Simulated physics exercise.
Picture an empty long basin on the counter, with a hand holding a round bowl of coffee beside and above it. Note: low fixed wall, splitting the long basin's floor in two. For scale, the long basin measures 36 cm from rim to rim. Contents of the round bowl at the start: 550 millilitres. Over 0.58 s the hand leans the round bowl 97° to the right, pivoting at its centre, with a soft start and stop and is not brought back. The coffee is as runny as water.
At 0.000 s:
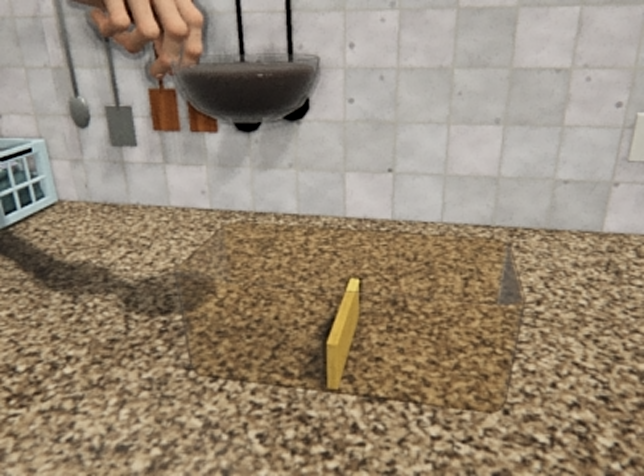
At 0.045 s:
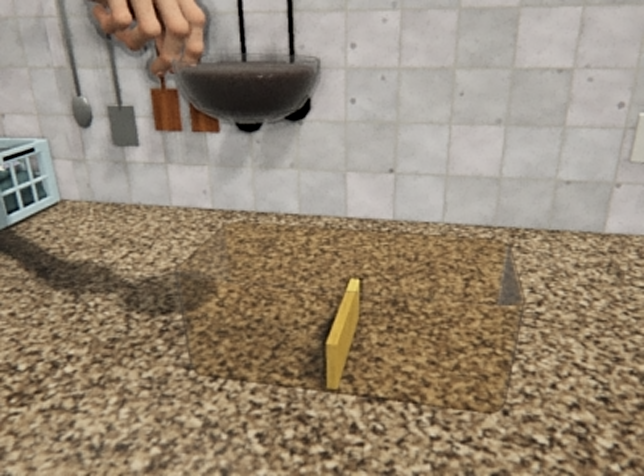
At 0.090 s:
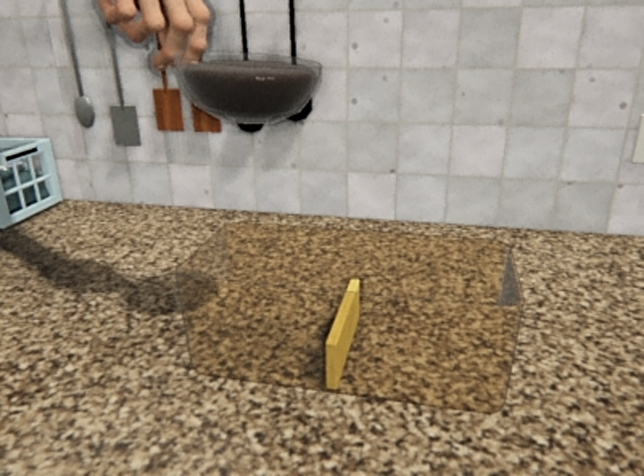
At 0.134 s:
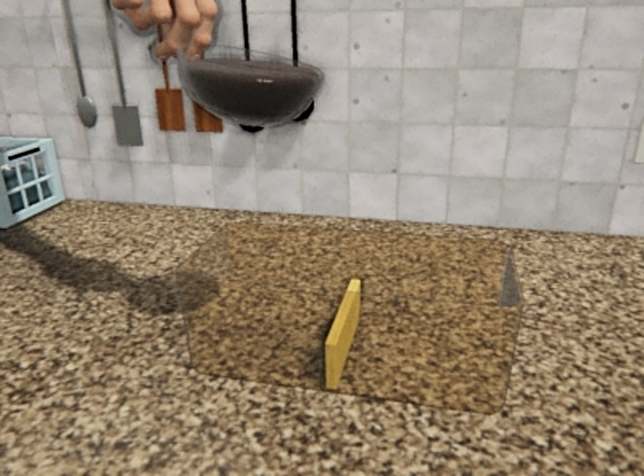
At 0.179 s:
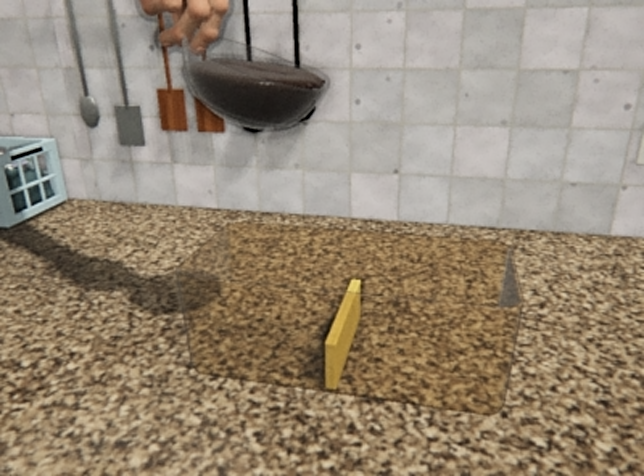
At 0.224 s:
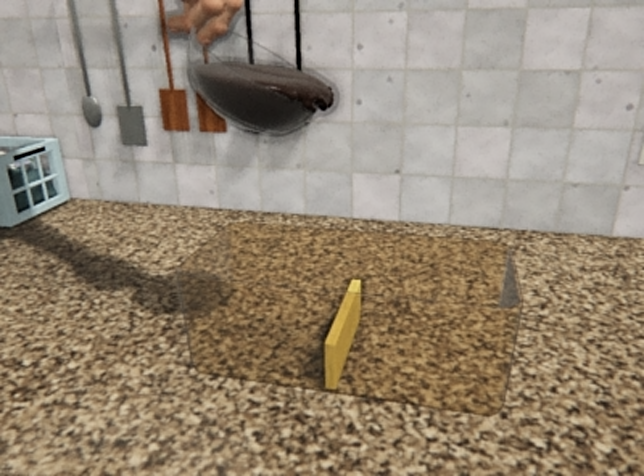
The clip opens on a hand holding a dark round bowl above a speckled counter, beside a clear, empty basin with a thin yellow wall across its floor. The bowl stays nearly level at first, then the hand leans it steadily to the right, lowering its right edge while the basin stays still.
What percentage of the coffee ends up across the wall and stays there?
About 82 per cent.
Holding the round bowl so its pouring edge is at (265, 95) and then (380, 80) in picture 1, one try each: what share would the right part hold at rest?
Try 1: 10 %; try 2: 90 %.
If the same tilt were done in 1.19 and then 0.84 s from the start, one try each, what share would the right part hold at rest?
I'd say 85 percent on the first go, 85 percent on the next.
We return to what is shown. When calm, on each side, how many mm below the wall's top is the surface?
Measured: Left around 56 mm, right around 42 mm.
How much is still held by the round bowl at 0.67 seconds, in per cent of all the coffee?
0 %.
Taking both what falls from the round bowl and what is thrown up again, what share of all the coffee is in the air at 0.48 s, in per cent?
Close to 58 per cent, I'd say.
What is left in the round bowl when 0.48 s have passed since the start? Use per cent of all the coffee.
8 %.
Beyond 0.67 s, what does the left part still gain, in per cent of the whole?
4 %.
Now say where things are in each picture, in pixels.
In the first frame, tilt 0°; pouring edge (317, 61); surface from (187, 68) to (315, 68); the long basin's rim runs from (202, 247) to (516, 271); the wall's top is at (345, 309).
In the second frame, tilt 1°; pouring edge (317, 63); surface from (187, 68) to (315, 69).
In the third frame, tilt 6°; pouring edge (319, 69); surface from (189, 65) to (317, 72).
In the fourth frame, tilt 12°; pouring edge (321, 78); surface from (193, 62) to (319, 76).
In the fifth frame, tilt 21°; pouring edge (322, 91); surface from (197, 63) to (320, 85); 2 per cent is over the edge.
In the sixth frame, tilt 32°; pouring edge (320, 105); surface from (202, 66) to (303, 84); 9 per cent is over the edge.
Then, 0.48 s in, the tilt is 90° and 8 per cent is still to pour, 1 is left of the wall and 33 right of it.
Then, 0.67 s in, the tilt is 97° and 0 per cent is still to pour, 12 is left of the wall and 83 right of it.
Then, 0.87 s in, the tilt is 97° and 0 per cent is still to pour, 16 is left of the wall and 82 right of it.
Then, 1.08 s in, the tilt is 97° and 0 per cent is still to pour, 16 is left of the wall and 82 right of it.
Finally, 16 per cent lies left of the wall, 82 right of it and 2 outside.
